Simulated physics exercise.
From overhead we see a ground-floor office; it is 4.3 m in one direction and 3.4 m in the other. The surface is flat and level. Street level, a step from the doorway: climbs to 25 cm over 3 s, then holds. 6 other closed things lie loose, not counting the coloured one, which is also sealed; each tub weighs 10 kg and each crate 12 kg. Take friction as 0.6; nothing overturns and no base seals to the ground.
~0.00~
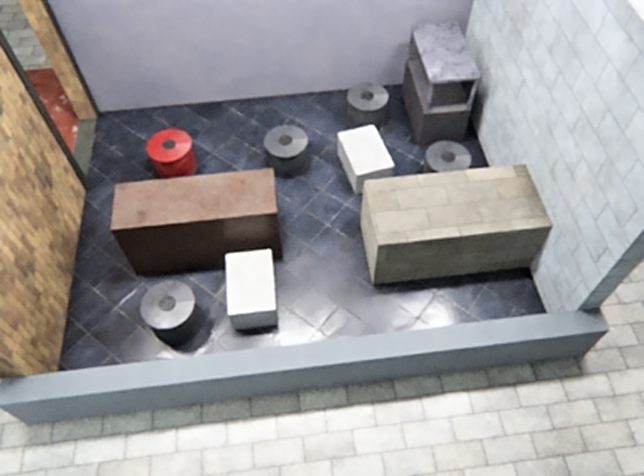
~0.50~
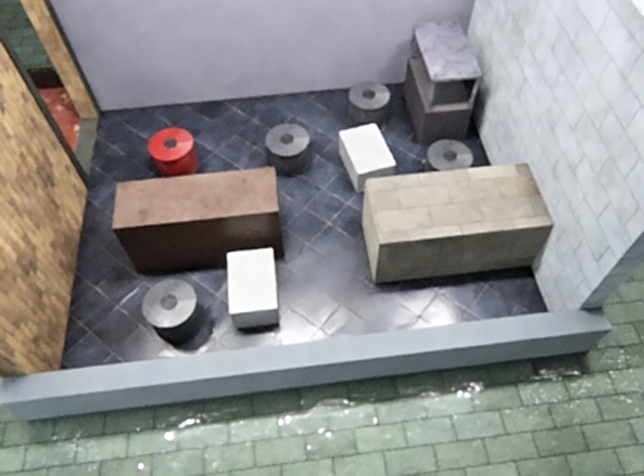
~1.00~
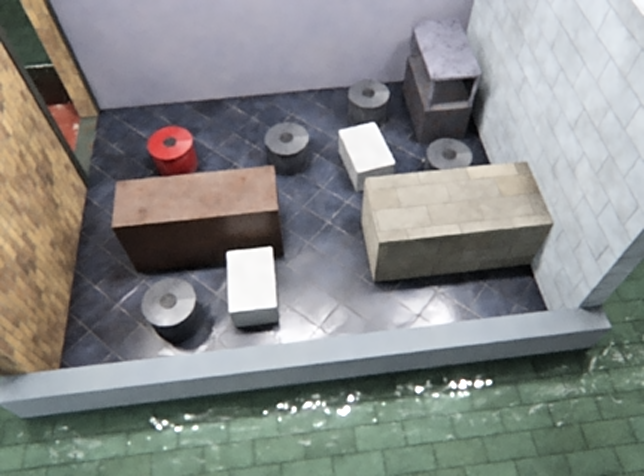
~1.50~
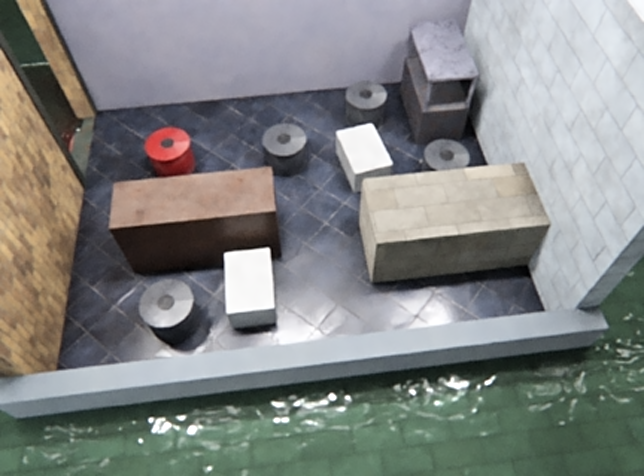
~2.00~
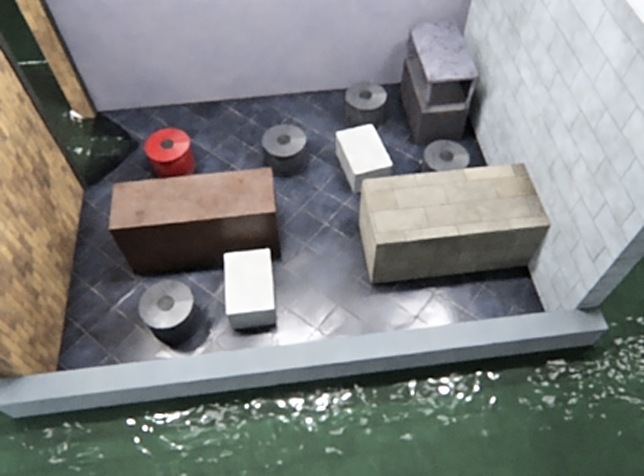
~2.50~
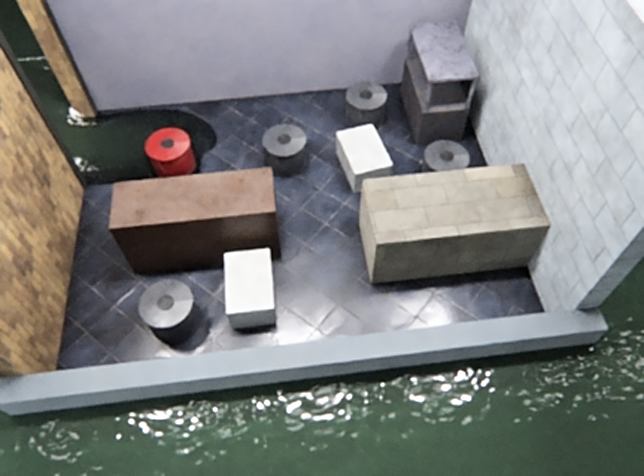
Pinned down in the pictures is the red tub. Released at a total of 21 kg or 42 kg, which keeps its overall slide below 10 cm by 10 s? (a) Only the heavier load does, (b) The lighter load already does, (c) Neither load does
Option a: Only the heavier load does.
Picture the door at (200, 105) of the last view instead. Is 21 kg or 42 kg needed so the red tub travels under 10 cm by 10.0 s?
In that setup just the second mass works.
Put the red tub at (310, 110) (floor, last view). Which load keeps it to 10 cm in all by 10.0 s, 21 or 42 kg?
Well, must use the heavier.
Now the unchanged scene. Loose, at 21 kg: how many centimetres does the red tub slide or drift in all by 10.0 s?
It covers about 120 cm altogether.
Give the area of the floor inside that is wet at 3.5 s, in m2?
At that time the wet patch spans about 3.5 m2.
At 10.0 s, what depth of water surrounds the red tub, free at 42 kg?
Depth: Approx. 12 cm.
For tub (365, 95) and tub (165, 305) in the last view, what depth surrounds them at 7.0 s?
Depth approx. 14 cm / 2 cm.
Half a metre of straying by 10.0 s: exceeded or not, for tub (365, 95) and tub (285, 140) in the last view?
In turn: Beyond, beyond.
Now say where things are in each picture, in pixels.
The red tub at (169, 145) rests on the ground; water covers 0.0 m2; 0 of 7 have shifted, in the first frame.
The red tub at (171, 144), on the bottom; 0.0 m2 under water; 0 of 7 have shifted, in the second frame.
The red tub at (170, 142), on the bottom; water covers 0.0 m2; 0 of 7 have shifted, in the third frame.
The red tub at (167, 144) rests on the ground; water covers 0.0 m2; 0 of 7 have shifted, in the fourth frame.
The red tub at (167, 144), on the bottom; 0.3 m2 under water; 0 of 7 have shifted, in the fifth frame.
The red tub at (167, 144), on the bottom; water covers 1.1 m2; 0 of 7 have shifted, in the sixth frame.
After 3.5 s the red tub would be 5 cm from its start with 21 kg and 0 cm from its start with 42 kg; 7 cm of water round it then.
After 4.5 s the red tub would be 35 cm from its start with 21 kg and 0 cm from its start with 42 kg; 7 cm of water round it then.
After 7.0 s the red tub would be 43 cm from its start with 21 kg and 0 cm from its start with 42 kg; 9 cm of water round it then.
After 10.0 s the red tub would be 102 cm from its start with 21 kg and 0 cm from its start with 42 kg; 12 cm of water round it then.
